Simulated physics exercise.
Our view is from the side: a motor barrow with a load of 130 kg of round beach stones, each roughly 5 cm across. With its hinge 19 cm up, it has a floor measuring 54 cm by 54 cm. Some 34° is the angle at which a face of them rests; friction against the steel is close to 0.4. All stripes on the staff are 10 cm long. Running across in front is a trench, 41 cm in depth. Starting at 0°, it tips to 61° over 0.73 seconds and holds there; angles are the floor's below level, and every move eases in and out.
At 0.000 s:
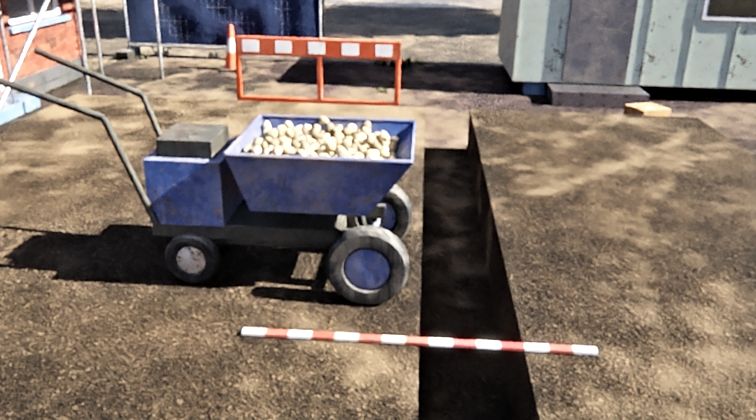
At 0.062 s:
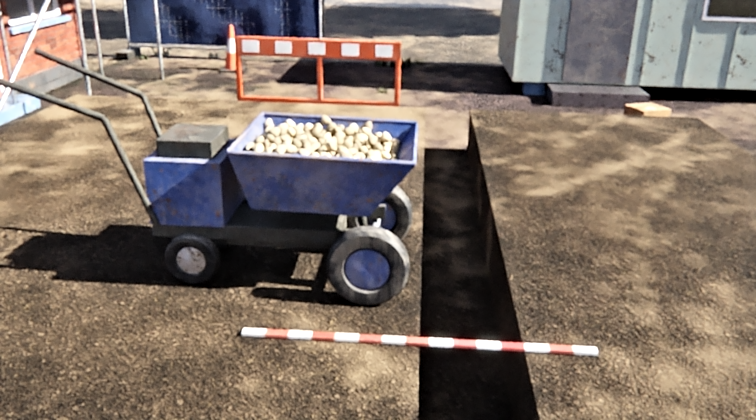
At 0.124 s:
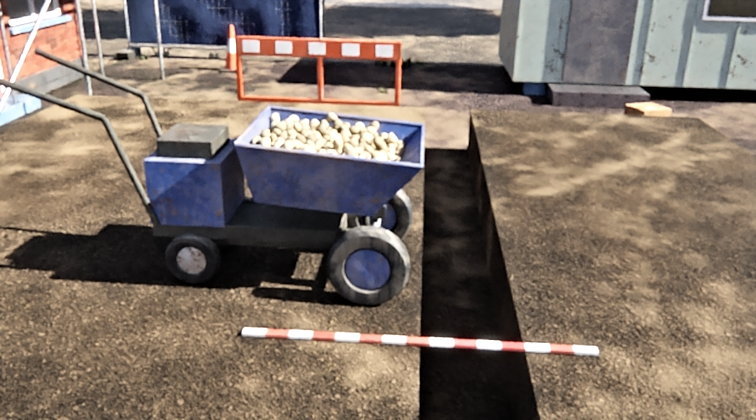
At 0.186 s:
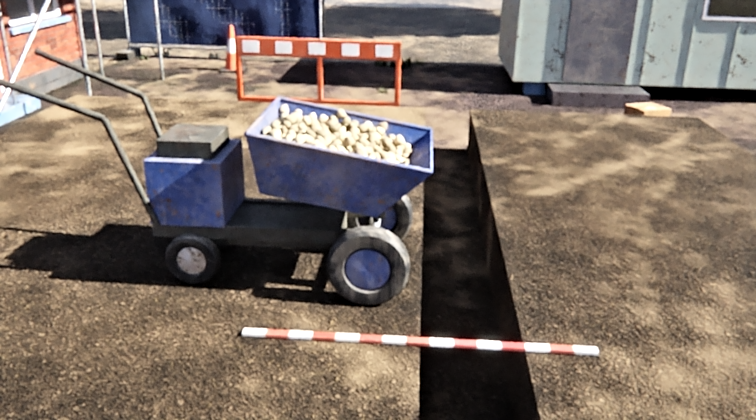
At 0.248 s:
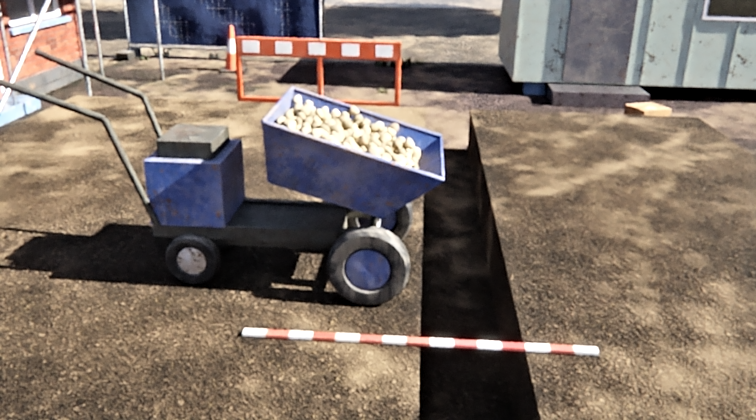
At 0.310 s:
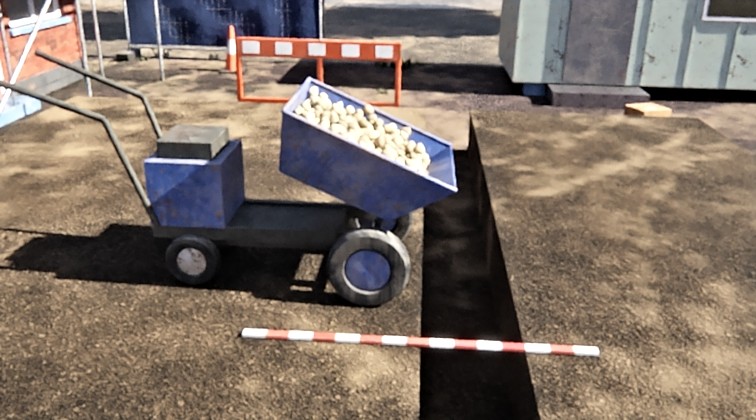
A blue motor barrow loaded with pale round stones stood still beside a trench, and its skip slowly tilted down toward the right, its back end rising while the stones stayed heaped inside.
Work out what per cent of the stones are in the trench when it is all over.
It comes to roughly 31 per cent.
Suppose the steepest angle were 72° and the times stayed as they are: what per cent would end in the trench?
The trench would hold about 35% of it.
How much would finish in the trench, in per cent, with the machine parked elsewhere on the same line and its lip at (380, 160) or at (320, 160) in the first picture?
Close to 55 percent in the first case, 80 percent in the second.
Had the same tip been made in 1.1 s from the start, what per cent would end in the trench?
Something close to 40 per cent.
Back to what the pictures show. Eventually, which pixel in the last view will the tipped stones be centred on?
(539, 278).
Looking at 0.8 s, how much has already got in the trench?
Approx. 10 % of the load.
After 0.6 s the floor is at 52°; 100 % in the skip; the foremost stones are at (466, 206).
After 0.8 s the floor is at 61°; 81 % in the skip, 8 % in the trench, 11 % past the trench; the foremost stones are at (548, 267).
After 1.2 s the floor is at 61°; 39 % in the skip, 8 % in the trench, 53 % past the trench; the foremost stones are at (670, 273).
After 3.1 s the floor is at 61°; 14 % in the skip, 31 % in the trench, 54 % past the trench; the foremost stones are past the picture's edge.
